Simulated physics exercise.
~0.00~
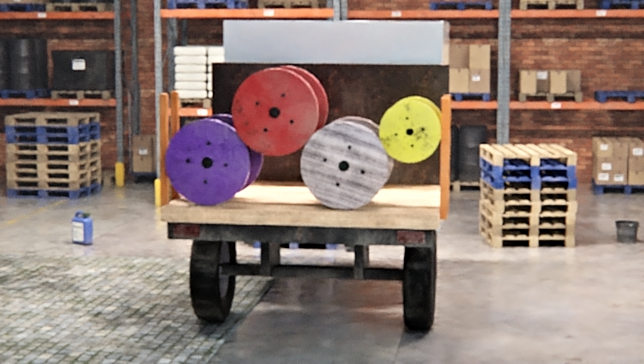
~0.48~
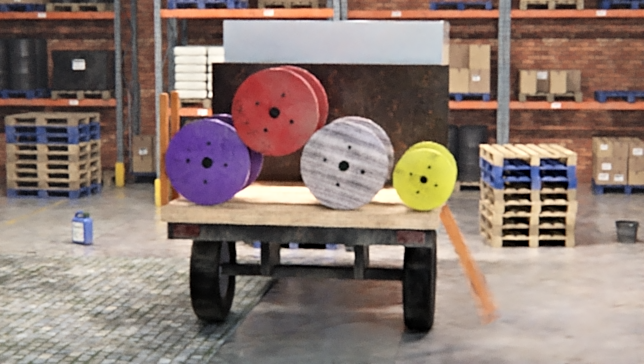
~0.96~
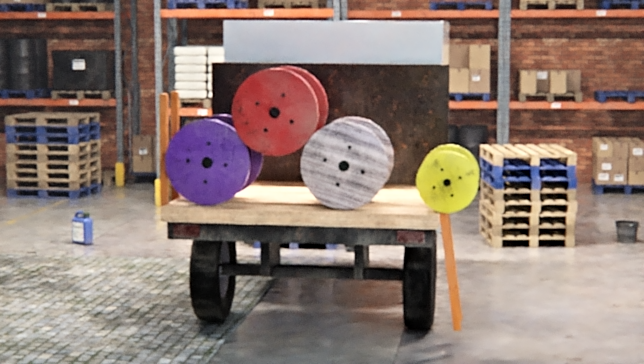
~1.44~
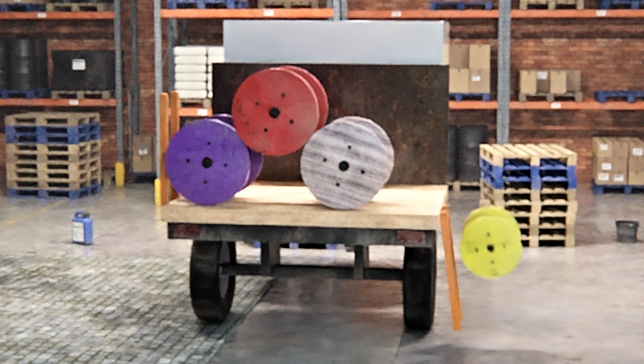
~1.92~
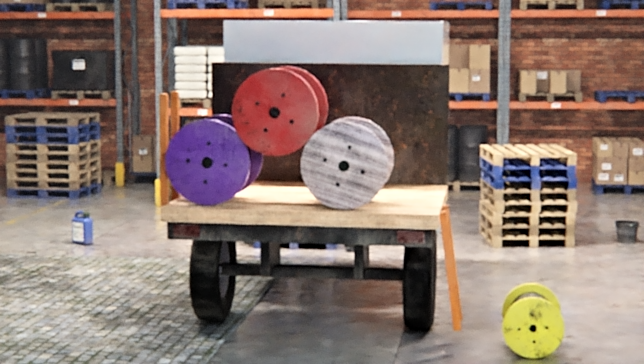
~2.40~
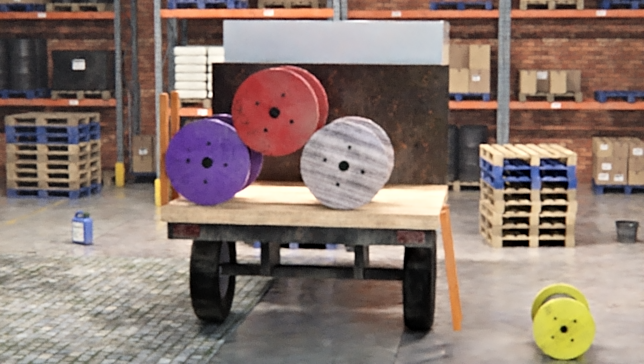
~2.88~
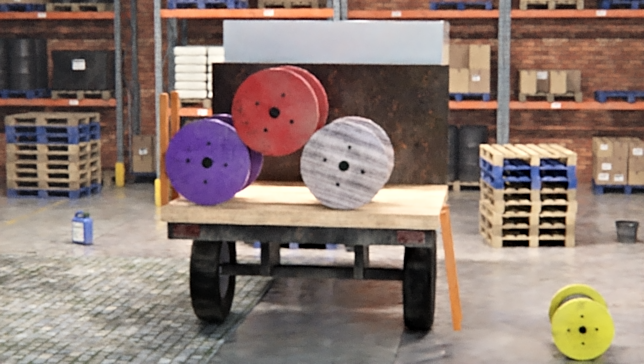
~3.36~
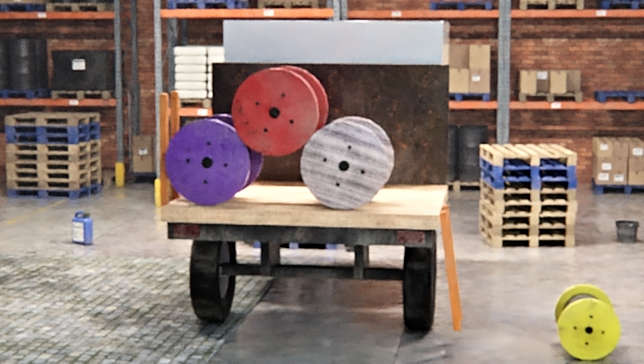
A flatbed trailer stands in a brick-walled warehouse, seen from behind, with racks and stacked pallets beyond it. Four cable reels sit on its wooden deck, a purple one at the left, a red one resting up against it, a grey one right of centre, and a yellow one raised at the right. The orange posts on the right edge swing down, and the yellow reel drops to the deck beside the grey one. It rolls off the right edge, falls to the floor and rolls a little farther right. It ends there, while the other three remain on the deck.
